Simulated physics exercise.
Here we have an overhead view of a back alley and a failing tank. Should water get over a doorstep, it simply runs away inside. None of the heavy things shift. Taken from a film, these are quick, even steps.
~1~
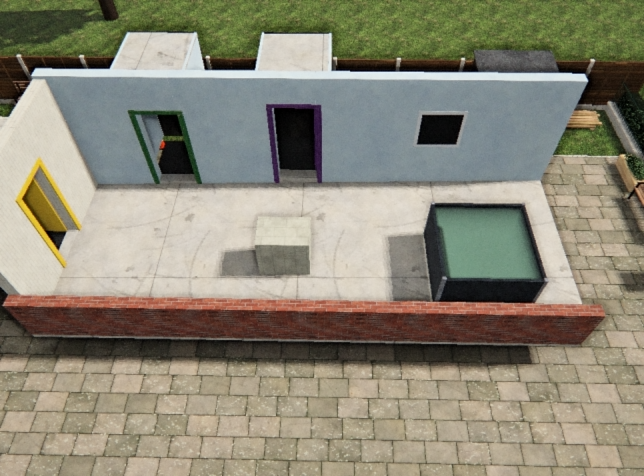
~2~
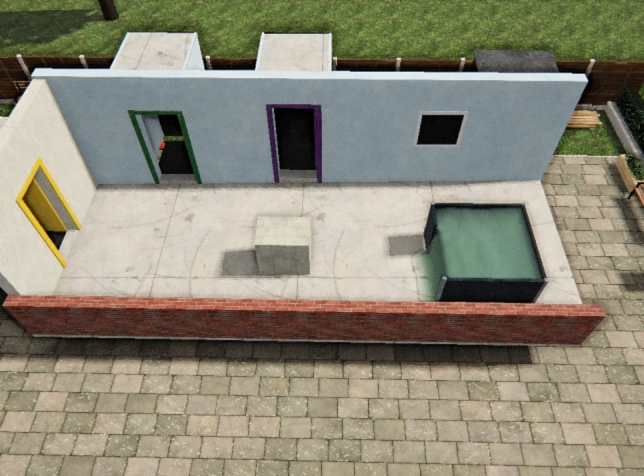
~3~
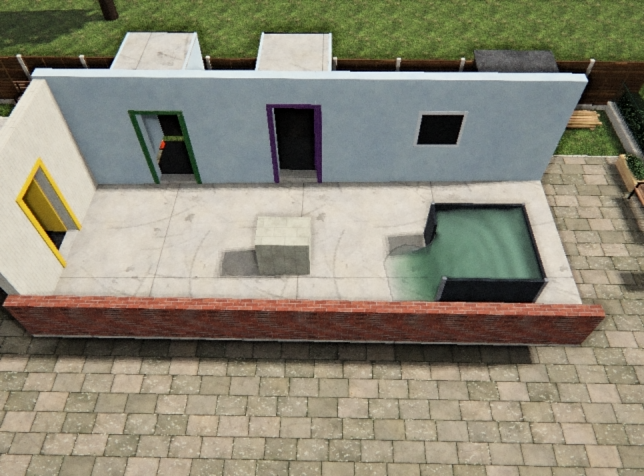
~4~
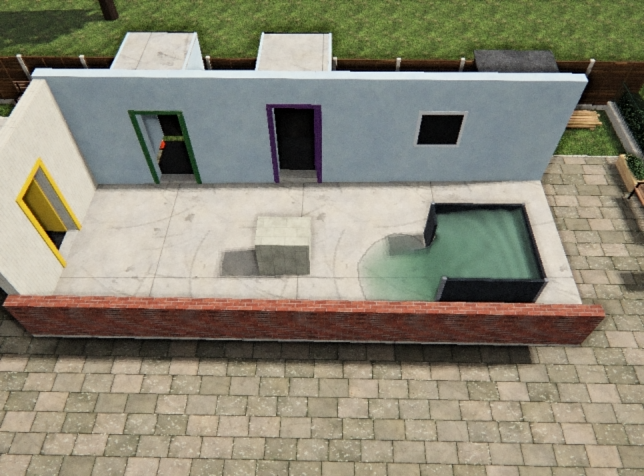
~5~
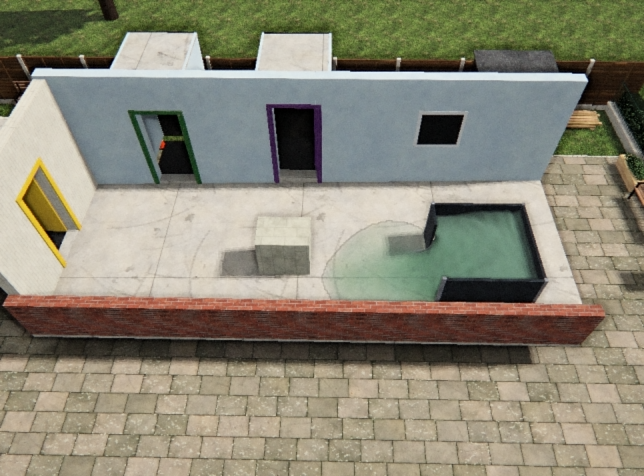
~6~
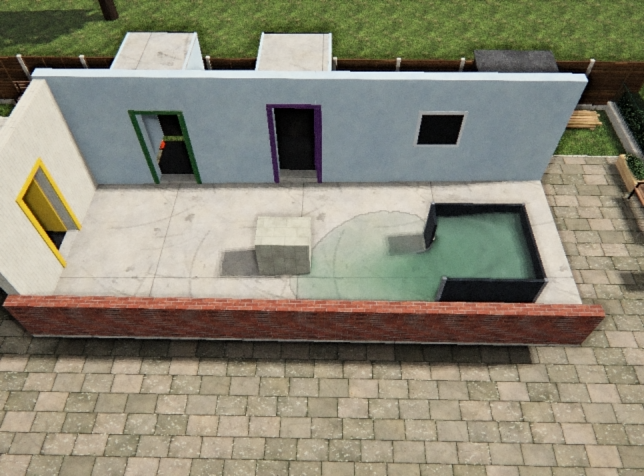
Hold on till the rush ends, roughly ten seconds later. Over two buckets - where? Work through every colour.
Yellow door over two; green door over two; purple door under or at two.
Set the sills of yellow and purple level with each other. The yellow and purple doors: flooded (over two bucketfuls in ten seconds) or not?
Then: The yellow door exceeds the limit; the purple door exceeds the limit.
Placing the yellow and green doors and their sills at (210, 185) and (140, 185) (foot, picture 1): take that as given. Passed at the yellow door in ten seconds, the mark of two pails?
The yellow door overflows.
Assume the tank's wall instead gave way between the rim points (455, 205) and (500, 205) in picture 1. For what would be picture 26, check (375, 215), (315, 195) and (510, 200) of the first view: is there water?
Respectively: Drenched, drenched and drenched.
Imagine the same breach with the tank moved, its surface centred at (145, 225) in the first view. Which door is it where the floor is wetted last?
It's the purple door, as it turns out.
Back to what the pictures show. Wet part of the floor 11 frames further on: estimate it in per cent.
I reckon around 50 %.
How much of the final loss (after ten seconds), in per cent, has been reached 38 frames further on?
Roughly 60 per cent.
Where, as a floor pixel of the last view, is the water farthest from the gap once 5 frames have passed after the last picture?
My guess is roughly (142, 318).
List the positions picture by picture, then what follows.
In the first picture, still water in the open tank at (485, 242).
In the second picture, the front is at (420, 254), out from the gap at (435, 270).
In the third picture, the front is at (392, 256), out from the gap at (435, 271).
In the fourth picture, water pours out at (435, 271) and has run to (361, 268).
In the fifth picture, the front is at (326, 277), out from the gap at (435, 272).
In the sixth picture, the front is at (293, 282), out from the gap at (435, 272).
A moment on, water covers 35 % of the floor; the yellow door not reached, the green door not reached, the purple door not reached.
Next, water covers 50 % of the floor; the yellow door not reached, the green door wet at the sill, nothing in, the purple door wet at the sill, nothing in.
Then, water covers 70 % of the floor; the yellow door over two buckets in, the green door wet at the sill, nothing in, the purple door under two buckets in.
Later, water covers 70 % of the floor; the yellow door far over two buckets in, the green door over two buckets in, the purple door under two buckets in.
In the end, water covers 70 % of the floor; the yellow door far over two buckets in, the green door over two buckets in, the purple door under two buckets in.
